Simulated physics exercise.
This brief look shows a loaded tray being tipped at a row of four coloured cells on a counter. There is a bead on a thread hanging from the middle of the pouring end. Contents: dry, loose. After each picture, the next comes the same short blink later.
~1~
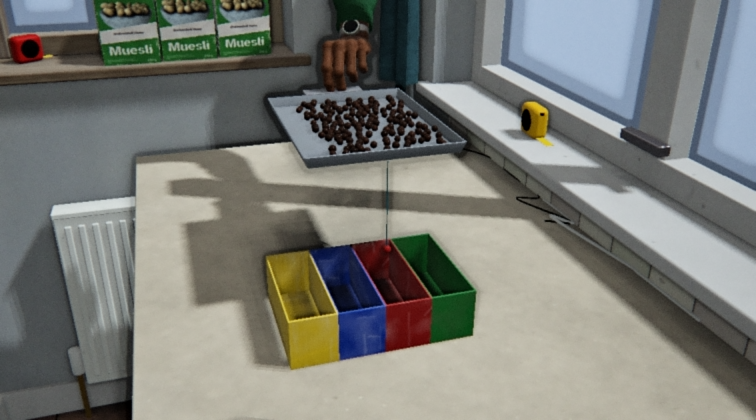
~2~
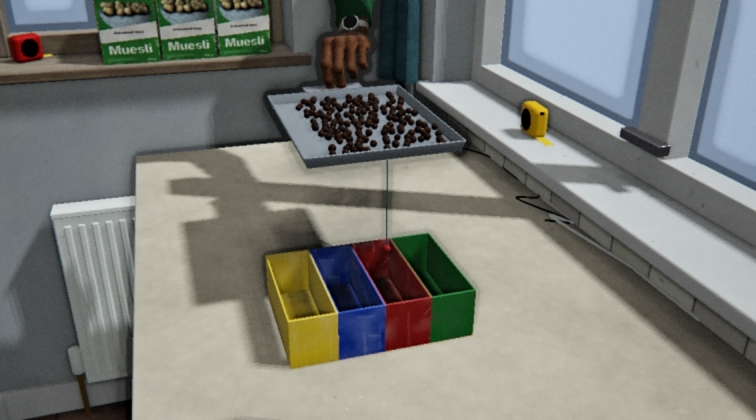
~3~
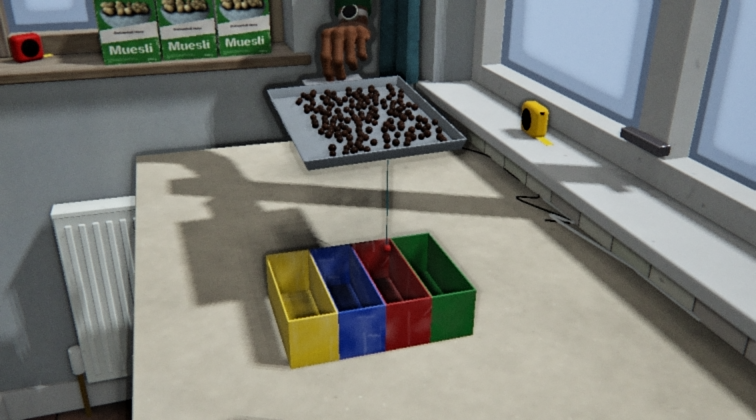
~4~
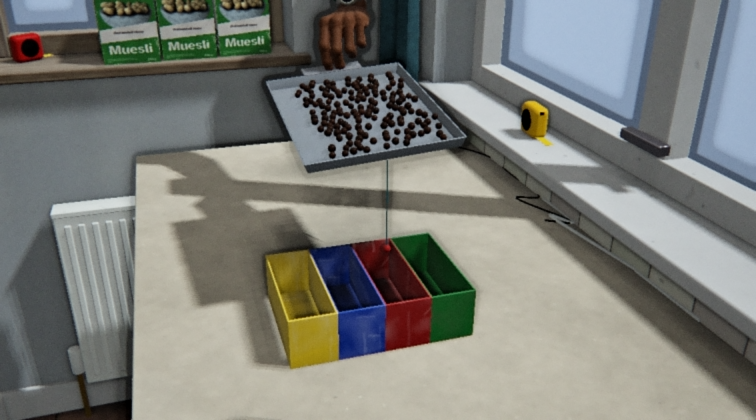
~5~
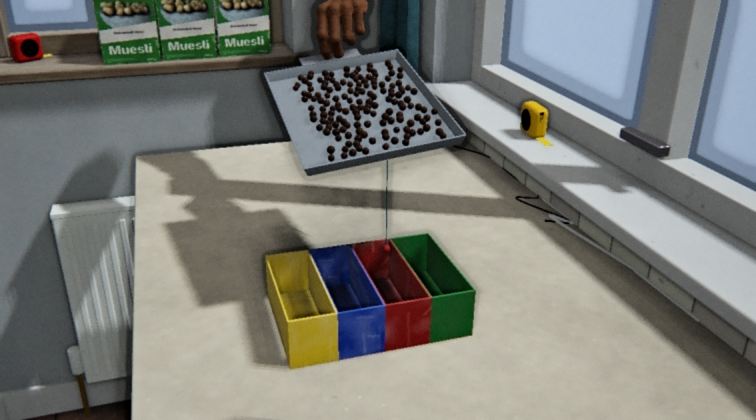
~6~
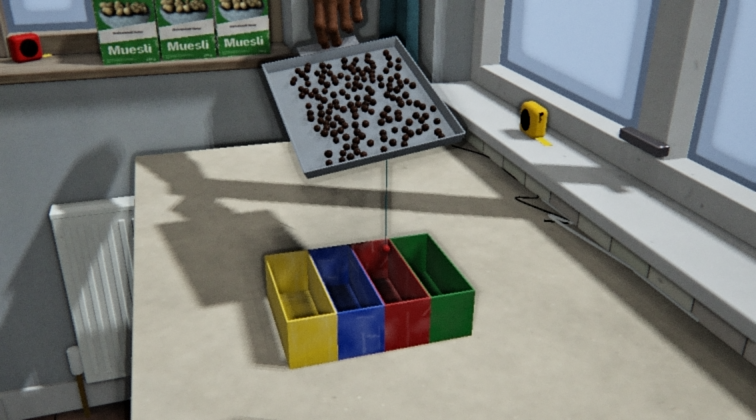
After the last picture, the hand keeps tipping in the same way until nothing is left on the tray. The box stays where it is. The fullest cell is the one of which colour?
The fullest cell is the yellow one.
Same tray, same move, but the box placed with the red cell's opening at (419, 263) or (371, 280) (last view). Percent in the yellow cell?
It would be near 50 per cent first and near 30 per cent second.
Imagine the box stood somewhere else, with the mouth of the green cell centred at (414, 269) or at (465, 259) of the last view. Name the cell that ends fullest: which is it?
First: Blue. Second: The yellow one.
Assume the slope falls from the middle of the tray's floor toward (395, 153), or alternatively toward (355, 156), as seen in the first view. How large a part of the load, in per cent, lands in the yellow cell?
First some 0, then 40 per cent.
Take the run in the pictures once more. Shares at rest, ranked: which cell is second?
Runner-up - the blue cell.
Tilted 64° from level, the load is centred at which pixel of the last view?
Check around (322, 232) in the last picture.
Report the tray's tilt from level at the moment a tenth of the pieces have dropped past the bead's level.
Approx. 55° from level.
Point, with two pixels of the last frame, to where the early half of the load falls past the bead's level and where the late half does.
Roughly (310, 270) first, then roughly (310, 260).
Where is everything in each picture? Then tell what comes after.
Corners of the pouring end near (308, 157) and (461, 141), level; middle of the load near (361, 120), chocolate balls; bead on its thread near (387, 249); yellow cell near (314, 337); blue cell near (362, 329); red cell near (408, 320); green cell near (453, 313), in the first frame.
Corners of the pouring end near (307, 157) and (461, 140), level; middle of the load near (361, 118), in the second frame.
Corners of the pouring end near (307, 159) and (462, 138), tipped barely, lowest at the left corner; middle of the load near (361, 114), in the third frame.
Corners of the pouring end near (307, 162) and (461, 136), tipped a little, lowest at the left corner; middle of the load near (361, 107), in the fourth frame.
Corners of the pouring end near (307, 166) and (461, 134), tipped a little, lowest at the left corner; middle of the load near (359, 102), in the fifth frame.
Corners of the pouring end near (306, 169) and (461, 132), tipped clearly, lowest at the left corner; middle of the load near (357, 98), the whole lot on the move; yellow cell near (313, 337); blue cell near (361, 328); red cell near (407, 320); green cell near (452, 312), in the sixth frame.
Shortly afterwards, tray tipped steeply; near half on the tray; near a quarter in the yellow cell; a little in the blue cell; only a few in the red cell; near a quarter falling or outside the box.
Next, tray tipped past a quarter turn; near two thirds in the yellow cell; near a quarter in the blue cell; only a few in the red cell; a little falling or outside the box.
Some moments later, tray tipped past a quarter turn; near two thirds in the yellow cell; near a quarter in the blue cell; only a few in the red cell; a little falling or outside the box.
In the end, tray tipped past a quarter turn; near two thirds in the yellow cell; near a quarter in the blue cell; only a few in the red cell; none at all in the green cell; a little outside the box.
